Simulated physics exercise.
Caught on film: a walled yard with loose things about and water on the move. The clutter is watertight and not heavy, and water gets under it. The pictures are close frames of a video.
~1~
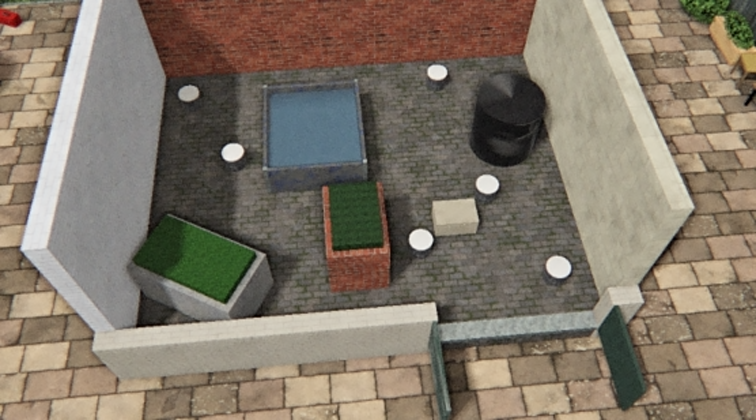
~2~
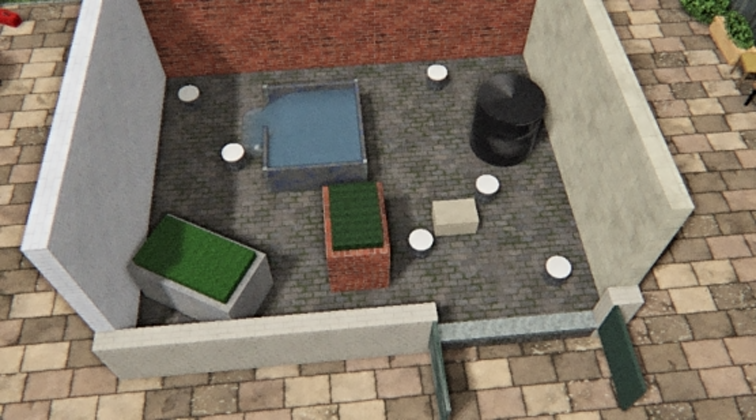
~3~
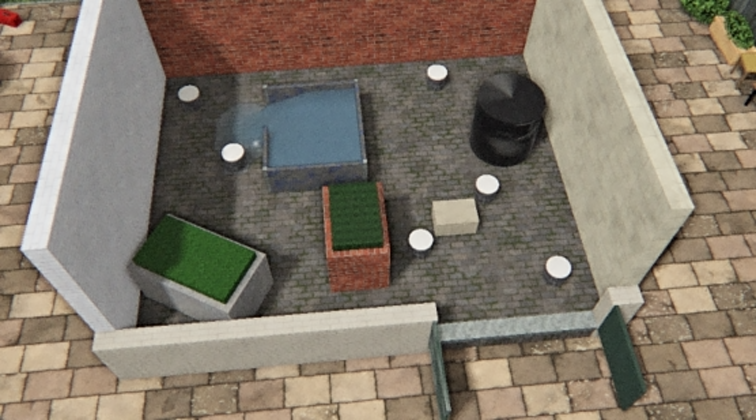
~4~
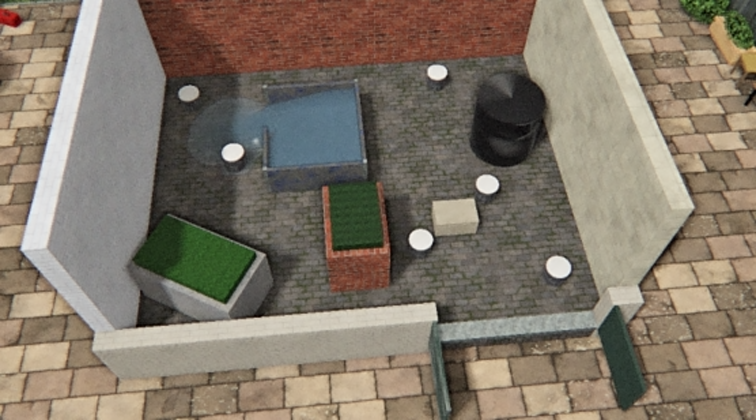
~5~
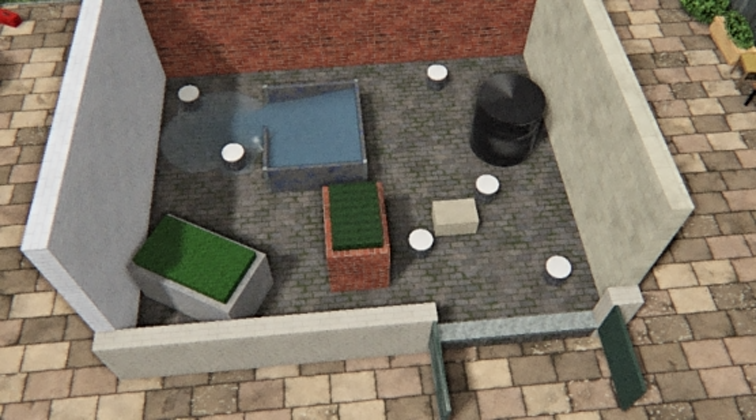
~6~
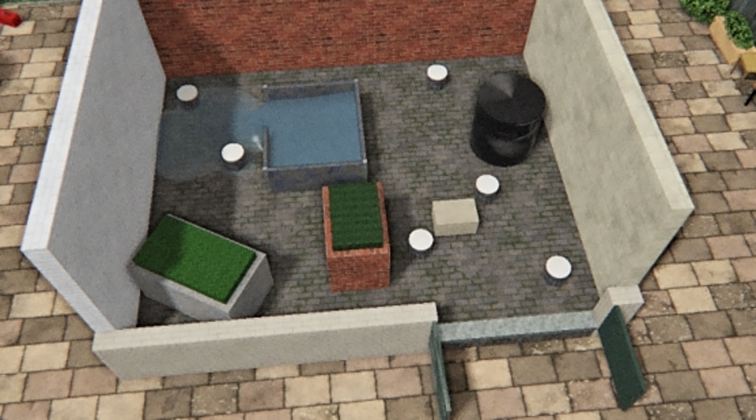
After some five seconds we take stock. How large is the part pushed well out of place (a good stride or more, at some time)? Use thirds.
Share: Not even a third.
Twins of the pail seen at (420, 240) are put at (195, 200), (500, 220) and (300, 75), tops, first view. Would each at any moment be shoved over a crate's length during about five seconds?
In turn: Pushed that far, short of that, shifted that much.
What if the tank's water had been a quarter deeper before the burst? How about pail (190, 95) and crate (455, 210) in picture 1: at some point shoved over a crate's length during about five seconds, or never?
One after the other: Shifted that much, no.
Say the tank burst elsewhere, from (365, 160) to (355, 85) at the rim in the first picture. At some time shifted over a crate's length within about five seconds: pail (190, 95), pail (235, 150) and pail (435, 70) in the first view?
As listed: Short of that, under that, swept aside.
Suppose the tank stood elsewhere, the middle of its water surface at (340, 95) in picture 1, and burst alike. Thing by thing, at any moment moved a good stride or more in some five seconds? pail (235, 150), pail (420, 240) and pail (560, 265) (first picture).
One after the other: Never so far, less than that, short of that.
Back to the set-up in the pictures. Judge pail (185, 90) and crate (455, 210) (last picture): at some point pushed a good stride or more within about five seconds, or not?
One after the other: Shifted that much, no.
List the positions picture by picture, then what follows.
The first frame shows a pail at (189, 93), on the bottom; a pail at (559, 266) rests on the ground; 0 of 7 have shifted.
The second frame shows a pail at (189, 93), on the bottom; a pail at (559, 266) rests on the ground; 0 of 7 have shifted.
The third frame shows a pail at (189, 93) rests on the ground; a pail at (559, 266) rests on the ground; 0 of 7 have shifted.
The fourth frame shows a pail at (189, 93) rests on the ground; a pail at (559, 266), on the bottom; 0 of 7 have shifted.
The fifth frame shows a pail at (189, 93), on the bottom; a pail at (559, 266), on the bottom; 0 of 7 have shifted.
The sixth frame shows a pail at (187, 92), on the bottom; a pail at (559, 266) rests on the ground; 0 of 7 have shifted.
A moment on, 0 of 7 are well off their spots; 1 afloat.
Next, 1 of 7 are well off their spots; 1 afloat.
Later, 1 of 7 are well off their spots; 1 afloat.
In the end, 1 of 7 are well off their spots, and 1 have been at some point; 0 afloat.
